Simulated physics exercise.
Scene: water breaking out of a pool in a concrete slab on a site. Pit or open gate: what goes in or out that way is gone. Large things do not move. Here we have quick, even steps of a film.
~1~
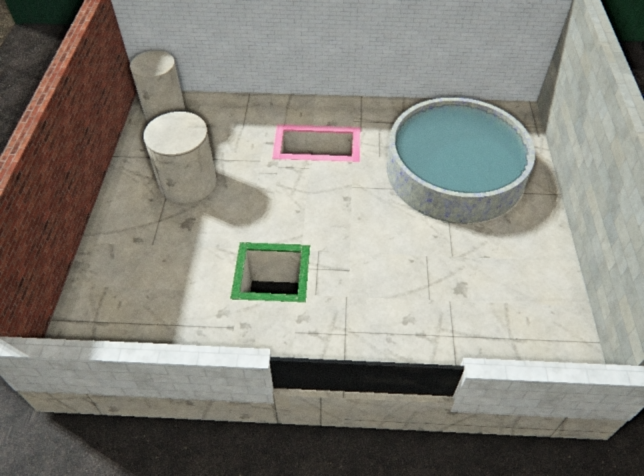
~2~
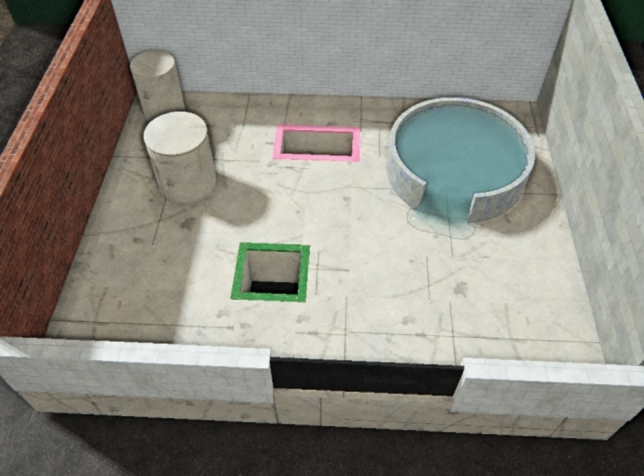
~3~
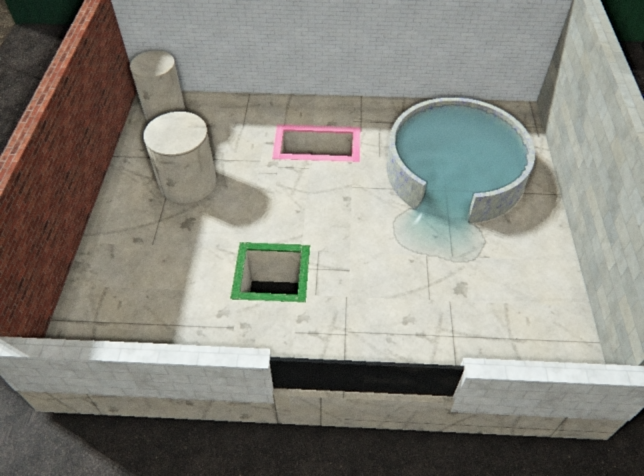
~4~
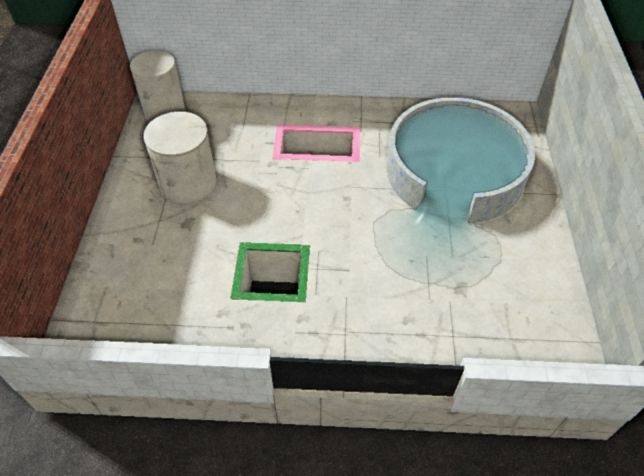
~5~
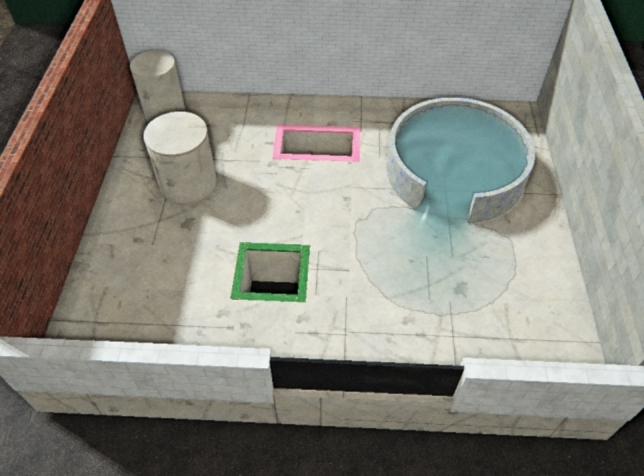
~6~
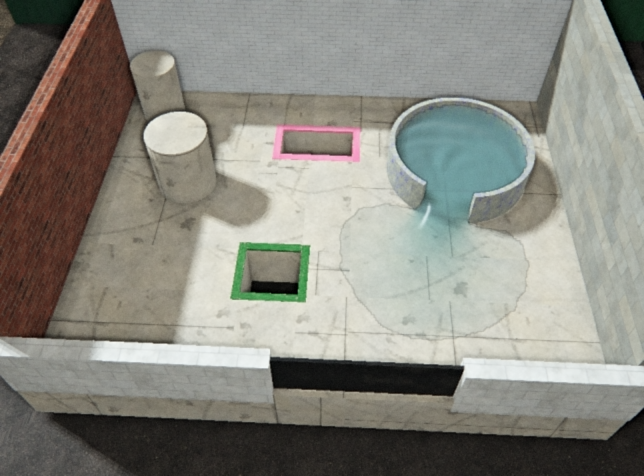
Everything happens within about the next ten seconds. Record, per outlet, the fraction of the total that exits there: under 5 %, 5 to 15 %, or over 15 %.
Log: Gate - under 5 %; green pit - 5 to 15 %; pink pit - under 5 %.
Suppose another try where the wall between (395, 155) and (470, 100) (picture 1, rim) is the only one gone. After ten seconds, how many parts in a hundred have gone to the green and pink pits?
Lab note - share by pit: Green 4 %, pink 35 %.
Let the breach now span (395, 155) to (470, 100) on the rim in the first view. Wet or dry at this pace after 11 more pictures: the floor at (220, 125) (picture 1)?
Short answer - sodden.
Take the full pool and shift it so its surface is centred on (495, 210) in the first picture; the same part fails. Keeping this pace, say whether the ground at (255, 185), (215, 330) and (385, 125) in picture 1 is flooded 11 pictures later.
Spot one unwetted, spot two wetted, spot three unwetted.
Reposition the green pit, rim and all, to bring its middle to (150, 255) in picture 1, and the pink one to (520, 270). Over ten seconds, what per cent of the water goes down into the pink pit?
Roughly 20 per cent ends up in the pink pit.
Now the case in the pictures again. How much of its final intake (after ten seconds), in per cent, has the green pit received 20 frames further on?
Near 30 %, I'd say.
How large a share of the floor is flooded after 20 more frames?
Roughly 40 %.
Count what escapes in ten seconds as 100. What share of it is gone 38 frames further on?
Around 50 %.
A moment on, water covers 25 % of the floor; the gate 0 %, the green pit 0 %, the pink pit 0 %.
Next, water covers 30 % of the floor; the gate 0 %, the green pit 1 %, the pink pit 0 %.
Then, water covers 40 % of the floor; the gate 0 %, the green pit 3 %, the pink pit 0 %.
Later, water covers 60 % of the floor; the gate 0 %, the green pit 5 %, the pink pit 0 %.
In the end, water covers 85 % of the floor; the gate 0 %, the green pit 10 %, the pink pit 0 %.
